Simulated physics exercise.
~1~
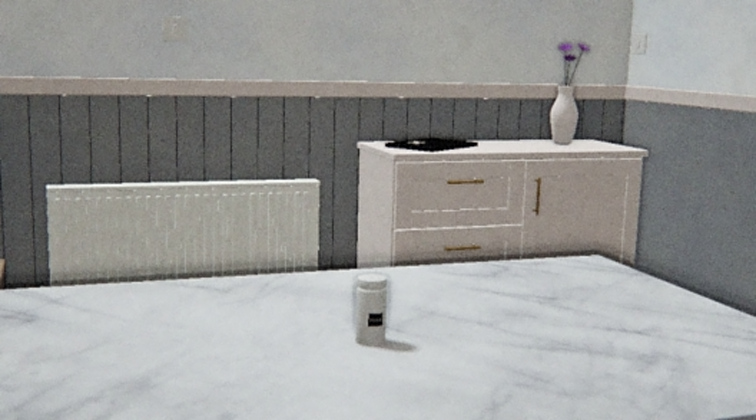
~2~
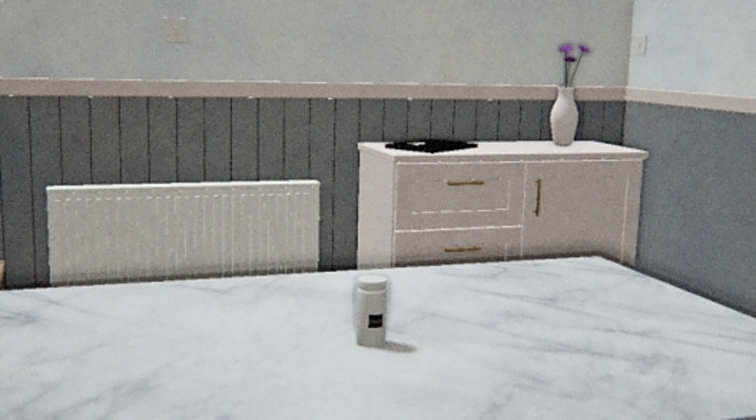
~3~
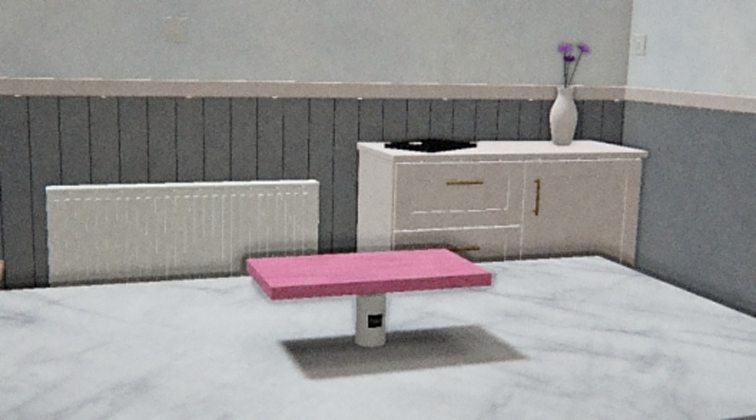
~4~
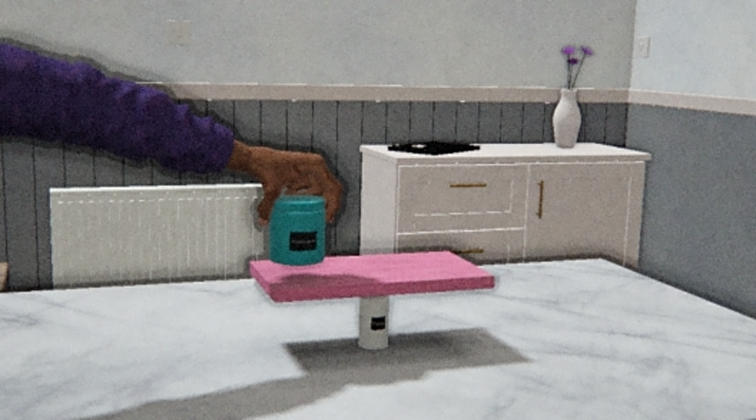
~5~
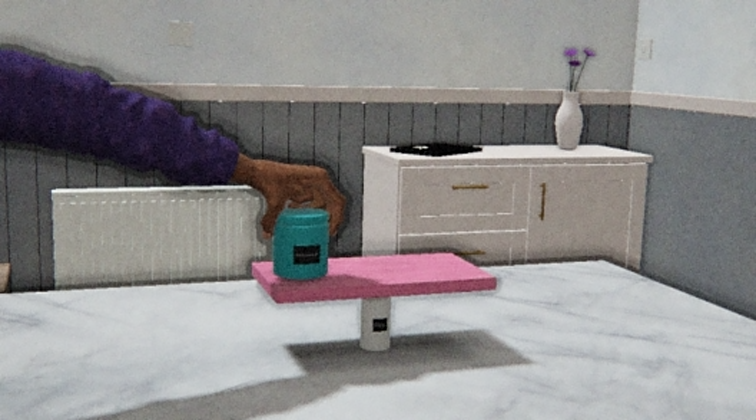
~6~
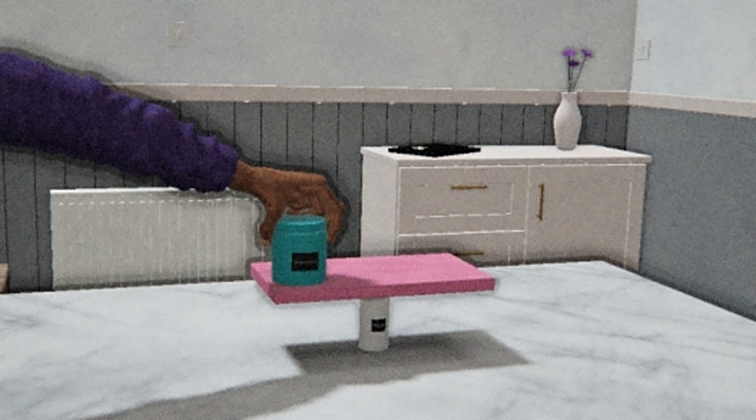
In a room with grey panelled walls, a white radiator and a pale cabinet holding a vase of purple flowers, a marble-patterned tabletop is seen from slightly above. A small white container stands alone near the middle, then a pink board lies across its top. A purple-sleeved arm reaches in from the left and lowers a turquoise jar onto the board's left end, as the view shifts very slightly.
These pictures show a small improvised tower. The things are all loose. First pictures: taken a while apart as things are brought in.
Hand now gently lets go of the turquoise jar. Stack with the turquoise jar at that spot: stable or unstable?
I predict the stack won't bear it.
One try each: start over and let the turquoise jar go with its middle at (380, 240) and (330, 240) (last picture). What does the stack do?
Well, the first time it stays put, and the second time it goes over.
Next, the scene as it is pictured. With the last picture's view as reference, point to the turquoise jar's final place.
Around (210, 345).
Then, 0.40 s after the last picture, turquoise jar now fallen; pink board tipped 38° from how it was.
Then, 0.60 s after the last picture, pink board tipped 34° from how it was.
Then, 0.80 s after the last picture, pink board tipped 29° from how it was.
At rest, fallen, turquoise jar; moved from the start, pink board; white shaker in place. Seen from the same camera at the end, turquoise jar near (210, 345). The stack gives way.
